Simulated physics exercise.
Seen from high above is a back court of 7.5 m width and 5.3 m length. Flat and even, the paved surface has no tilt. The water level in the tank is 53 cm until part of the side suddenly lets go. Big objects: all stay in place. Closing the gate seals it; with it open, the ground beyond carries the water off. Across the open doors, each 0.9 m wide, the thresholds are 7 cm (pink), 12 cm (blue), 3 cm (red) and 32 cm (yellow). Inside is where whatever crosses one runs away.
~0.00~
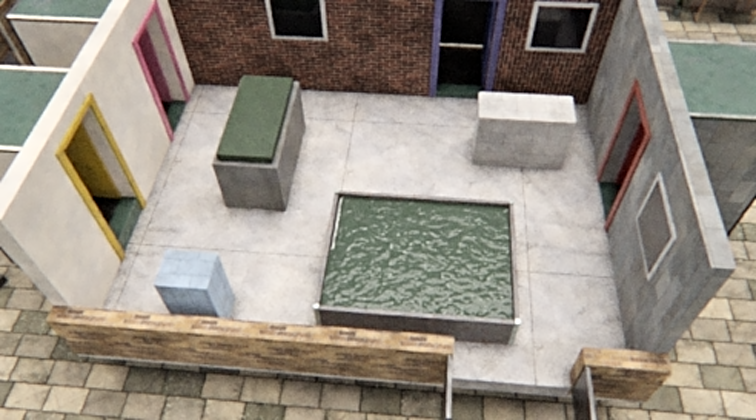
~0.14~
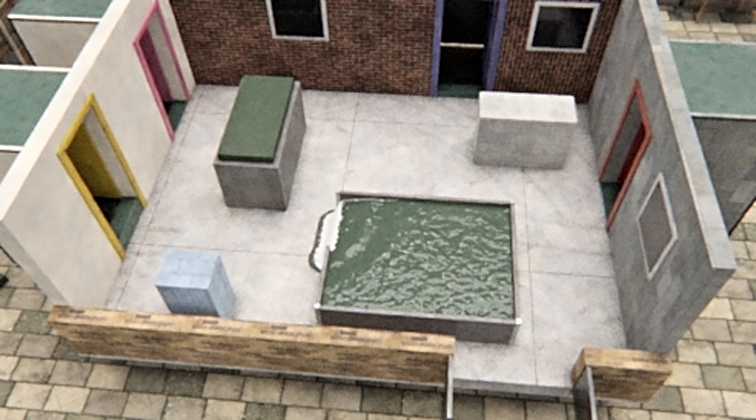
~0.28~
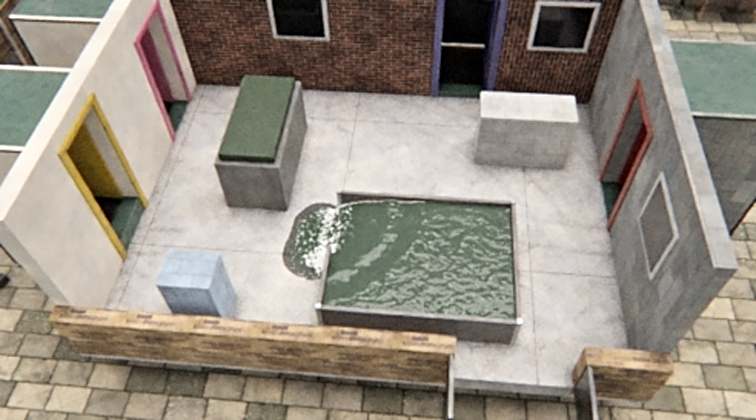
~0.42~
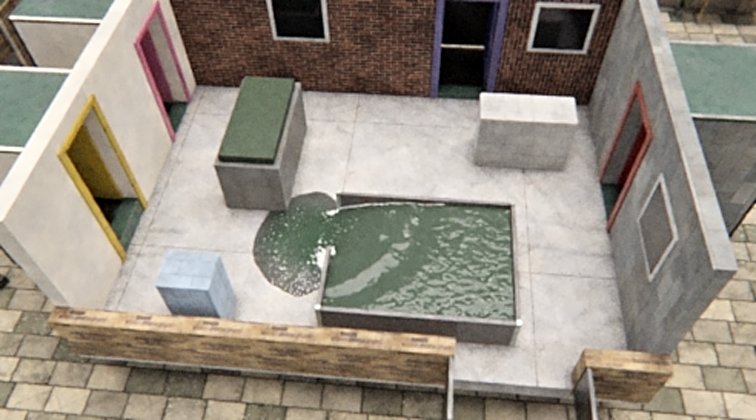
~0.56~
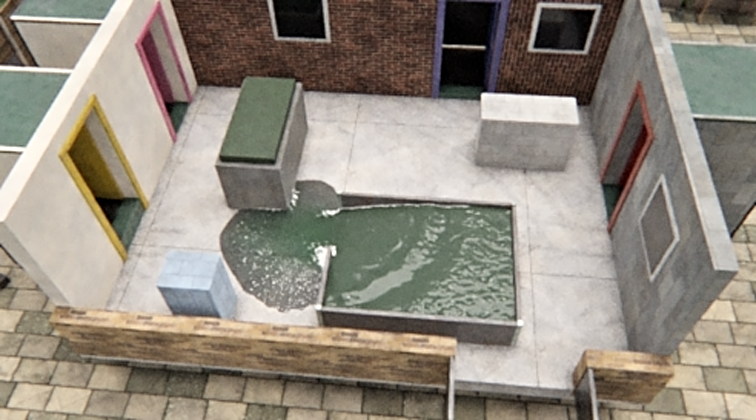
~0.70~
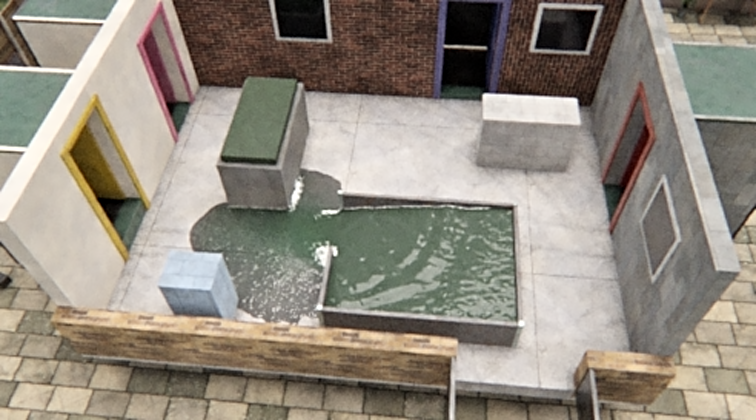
A tank of green water pours out its left side and spreads across the paving.
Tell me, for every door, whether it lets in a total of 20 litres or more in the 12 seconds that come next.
For every door: The pink door does; the blue door does not; the red door does not; the yellow door does not.
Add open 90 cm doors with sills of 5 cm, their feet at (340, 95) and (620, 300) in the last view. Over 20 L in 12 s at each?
Order as listed: Surpassed and respected.
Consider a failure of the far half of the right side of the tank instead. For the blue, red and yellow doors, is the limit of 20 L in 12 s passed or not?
Here's how it goes: Blue falls short, red exceeds it, yellow falls short.
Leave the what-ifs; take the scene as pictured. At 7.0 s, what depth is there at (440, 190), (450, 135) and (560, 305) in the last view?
Around 1 cm, 3 cm and 0 cm.
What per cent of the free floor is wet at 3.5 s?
I'd guess around 50 %.
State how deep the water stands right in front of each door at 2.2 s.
Readings (cm): Pink = 1; blue = 0; red = 0; yellow = 29.
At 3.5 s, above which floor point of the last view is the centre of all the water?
At about (329, 250).
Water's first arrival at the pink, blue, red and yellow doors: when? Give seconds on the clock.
Pink: 2.0 s; blue: 3.0 s; red: 7.0 s; yellow: 1.0 s.
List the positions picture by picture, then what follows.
Still water, 53 cm deep, in the tank at (420, 255), in the first picture.
Water pours out at (337, 234) and has run 0.5 m, to (331, 215); typically 10 cm deep outside, 53 cm at the tank's back, in the second picture.
The front is at (289, 259), 0.8 m from the gap at (338, 236); 0.7 m2 of floor is under water; 53 cm left at the back of the tank, in the third picture.
The front is at (259, 255), 1.2 m from the gap at (337, 238); 1.6 m2 of floor is under water; 53 cm left at the back of the tank, in the fourth picture.
Water pours out at (338, 237) and has run 1.8 m, to (225, 240); typically 5 cm deep outside, 53 cm at the tank's back, in the fifth picture.
Water pours out at (340, 237) and has run 2.3 m, to (202, 222); typically 5 cm deep outside, 53 cm at the tank's back, in the sixth picture.
After 1.4 s water covers 20 % of the floor and is deepest (31 cm) near (331, 235); pink door not reached, blue door not reached, red door not reached, yellow door 21 cm at the sill, 0 L in.
After 2.2 s water covers 35 % of the floor and is deepest (30 cm) near (136, 239); pink door 1 cm at the sill, 0 L in, blue door not reached, red door not reached, yellow door 29 cm at the sill, 0 L in.
After 3.5 s water covers 50 % of the floor and is deepest (32 cm) near (175, 327); pink door 4 cm at the sill, 0 L in, blue door 3 cm at the sill, 0 L in, red door not reached, yellow door 25 cm at the sill, 0 L in.
After 7.0 s water covers 70 % of the floor and is deepest (20 cm) near (194, 101); pink door 10 cm at the sill, 6 L in, blue door 5 cm at the sill, 0 L in, red door 1 cm at the sill, 0 L in, yellow door 16 cm at the sill, 0 L in.
After 12.0 s water covers 95 % of the floor and is deepest (12 cm) near (500, 118); pink door 9 cm at the sill, 49 L in, blue door 4 cm at the sill, 0 L in, red door 4 cm at the sill, 2 L in, yellow door 10 cm at the sill, 0 L in.
